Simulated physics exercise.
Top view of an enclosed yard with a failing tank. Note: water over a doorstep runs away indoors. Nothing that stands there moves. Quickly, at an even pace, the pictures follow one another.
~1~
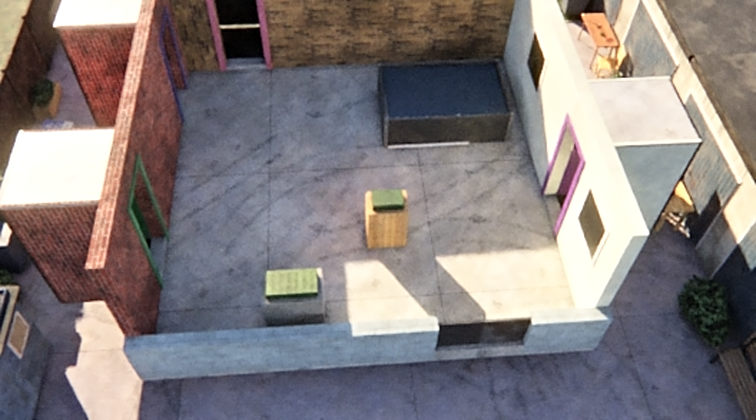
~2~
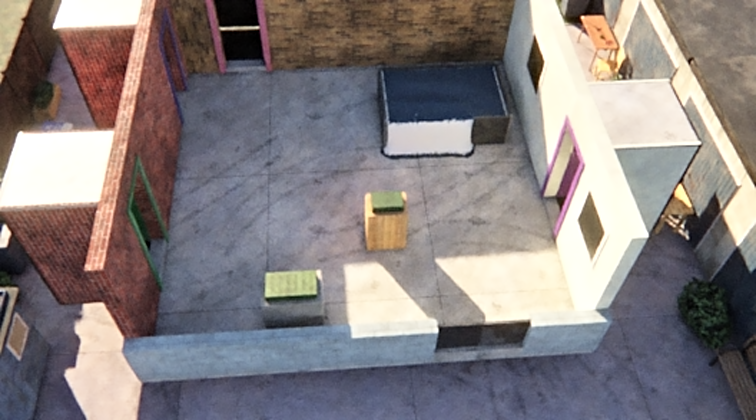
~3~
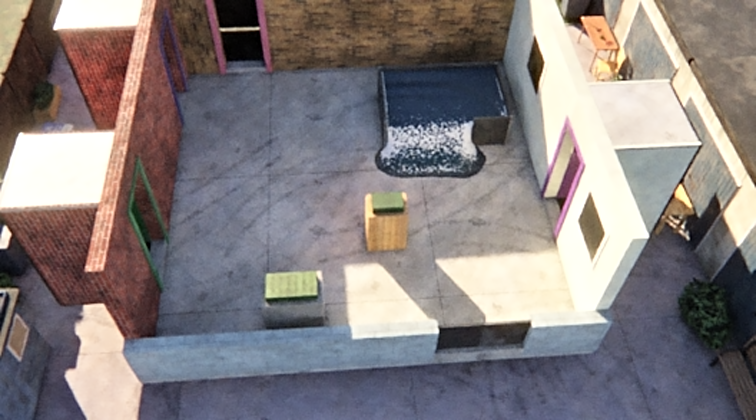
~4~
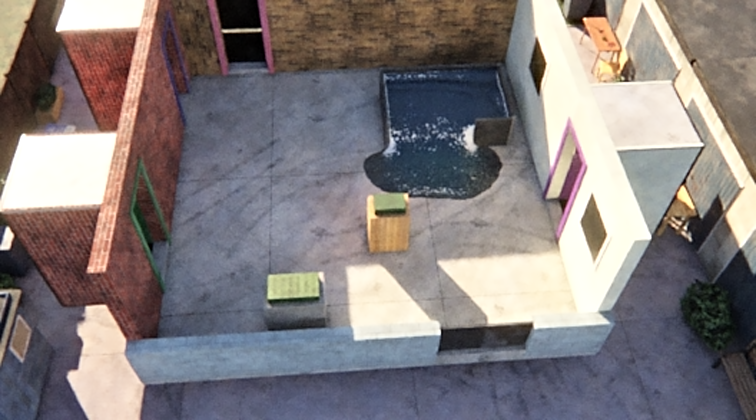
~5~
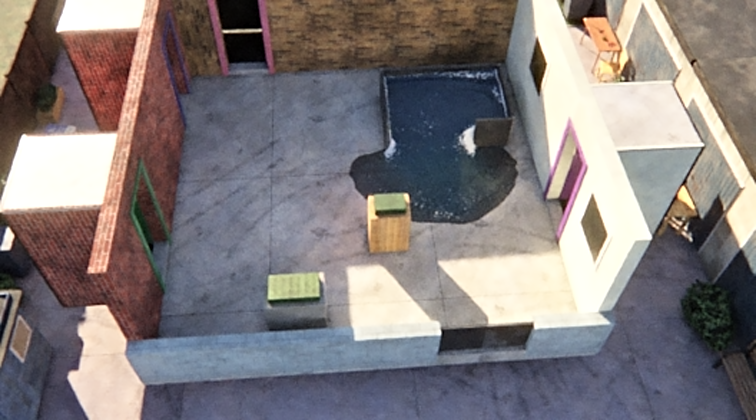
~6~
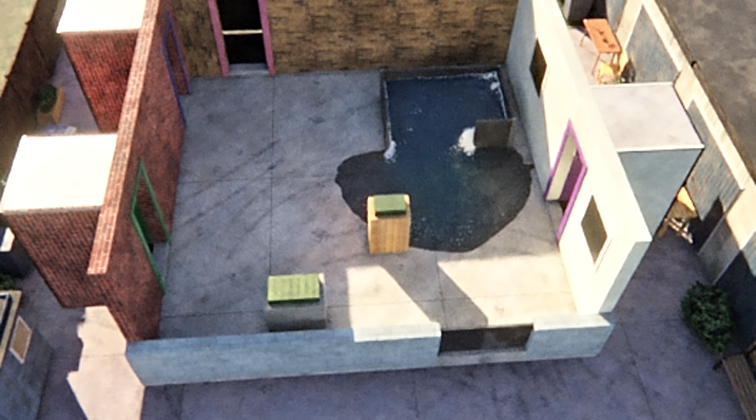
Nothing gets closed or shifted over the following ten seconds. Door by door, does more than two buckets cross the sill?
My prediction: The purple door will most likely go past the limit; the green door will most likely keep inside the limit; the pink door will most likely keep inside the limit; the blue door will most likely keep inside the limit.
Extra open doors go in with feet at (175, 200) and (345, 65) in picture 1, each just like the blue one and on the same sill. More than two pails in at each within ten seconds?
Result: First overshoots, second undershoots.
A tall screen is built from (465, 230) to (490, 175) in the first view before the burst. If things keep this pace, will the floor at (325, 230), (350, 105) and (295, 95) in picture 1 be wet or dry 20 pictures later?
Taking the points in order, they are inundated, high and dry and high and dry.
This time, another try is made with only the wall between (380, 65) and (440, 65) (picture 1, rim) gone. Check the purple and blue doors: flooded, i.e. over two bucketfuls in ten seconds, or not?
The purple door stays within the limit, while the blue door tops the limit.
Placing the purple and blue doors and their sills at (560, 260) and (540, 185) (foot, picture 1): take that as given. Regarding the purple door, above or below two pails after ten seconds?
For the purple door, it gets beyond it.
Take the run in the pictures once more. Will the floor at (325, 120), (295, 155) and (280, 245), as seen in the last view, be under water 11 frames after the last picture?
As listed, the points end up high and dry, high and dry and soaked.
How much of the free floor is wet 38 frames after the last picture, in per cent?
I reckon 70 per cent or so.
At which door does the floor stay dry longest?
Result: The pink door.
A moment on, water covers 30 % of the floor; the purple door wet at the sill, nothing in, the green door not reached, the pink door not reached, the blue door not reached.
Next, water covers 40 % of the floor; the purple door wet at the sill, nothing in, the green door not reached, the pink door not reached, the blue door not reached.
Then, water covers 55 % of the floor; the purple door under two buckets in, the green door wet at the sill, nothing in, the pink door not reached, the blue door not reached.
Later, water covers 70 % of the floor; the purple door over two buckets in, the green door wet at the sill, nothing in, the pink door not reached, the blue door wet at the sill, nothing in.
In the end, water covers 90 % of the floor; the purple door over two buckets in, the green door wet at the sill, nothing in, the pink door wet at the sill, nothing in, the blue door under two buckets in.
